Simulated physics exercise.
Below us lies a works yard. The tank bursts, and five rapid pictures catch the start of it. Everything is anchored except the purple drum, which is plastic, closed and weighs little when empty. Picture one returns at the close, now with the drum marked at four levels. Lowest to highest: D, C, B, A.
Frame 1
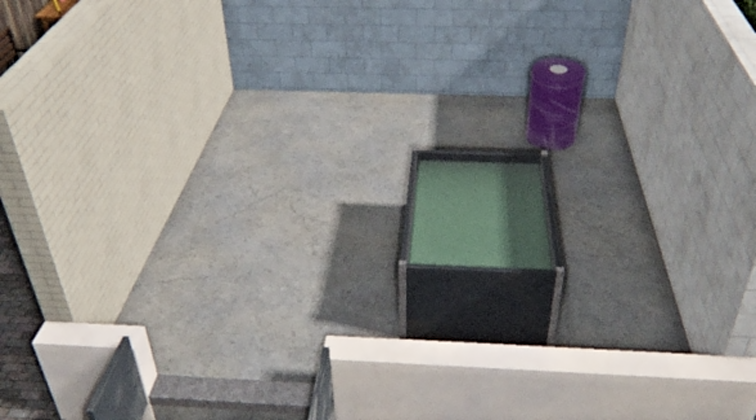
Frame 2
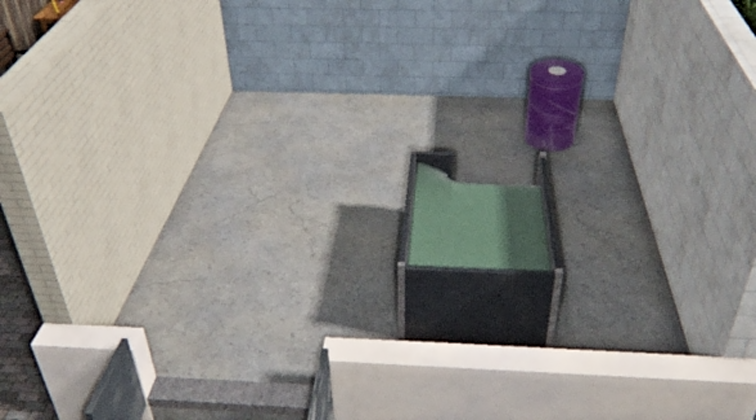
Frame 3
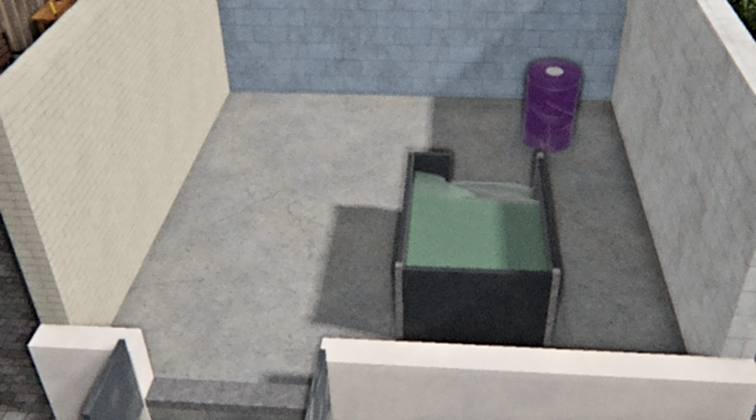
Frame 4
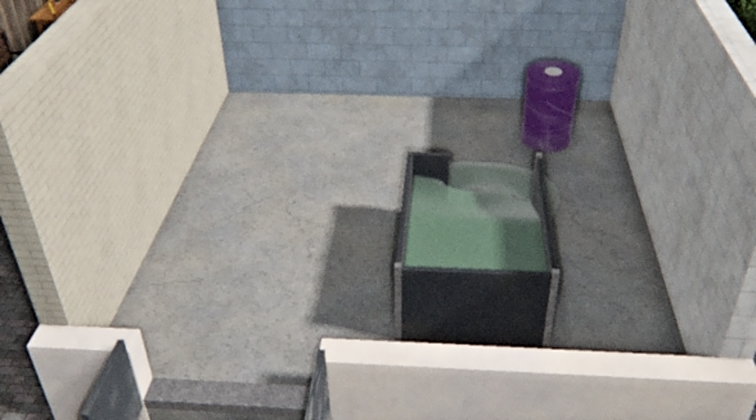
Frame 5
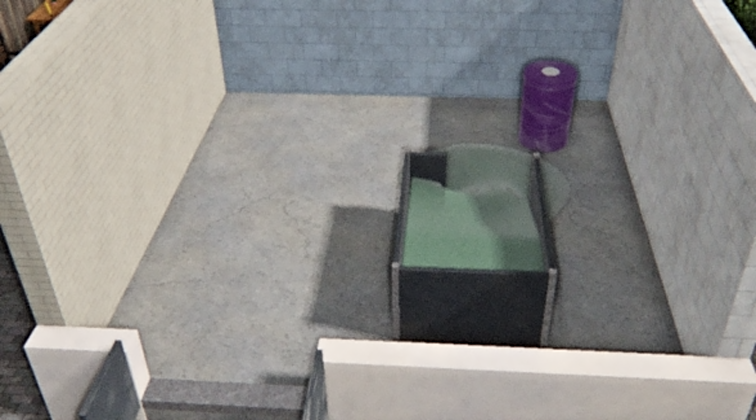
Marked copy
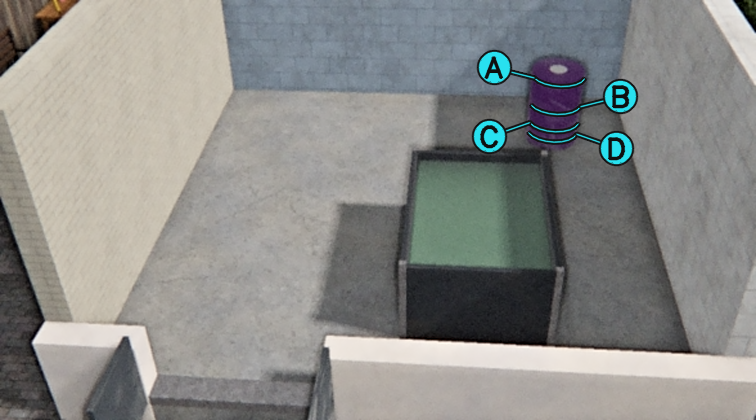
In a walled works yard, a dark tank full of green water lost much of its back wall, and the water sank at that end, then poured out through the gap and spread toward the purple drum.
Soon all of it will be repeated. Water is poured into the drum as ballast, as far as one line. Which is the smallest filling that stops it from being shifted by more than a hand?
I would pick level B.
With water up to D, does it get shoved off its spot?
Yes, it does.
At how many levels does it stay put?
Two of them.
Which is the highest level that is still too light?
Here it is level C.
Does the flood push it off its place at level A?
No, not at all.
On the marked copy, A at (560, 86); B at (557, 114); C at (555, 131); D at (553, 142); from the bottom up D, C, B, A.
With A, it does not move.
With B, it does not move.
With C, it is pushed about half its own width away.
With D, it is pushed about its own width away.
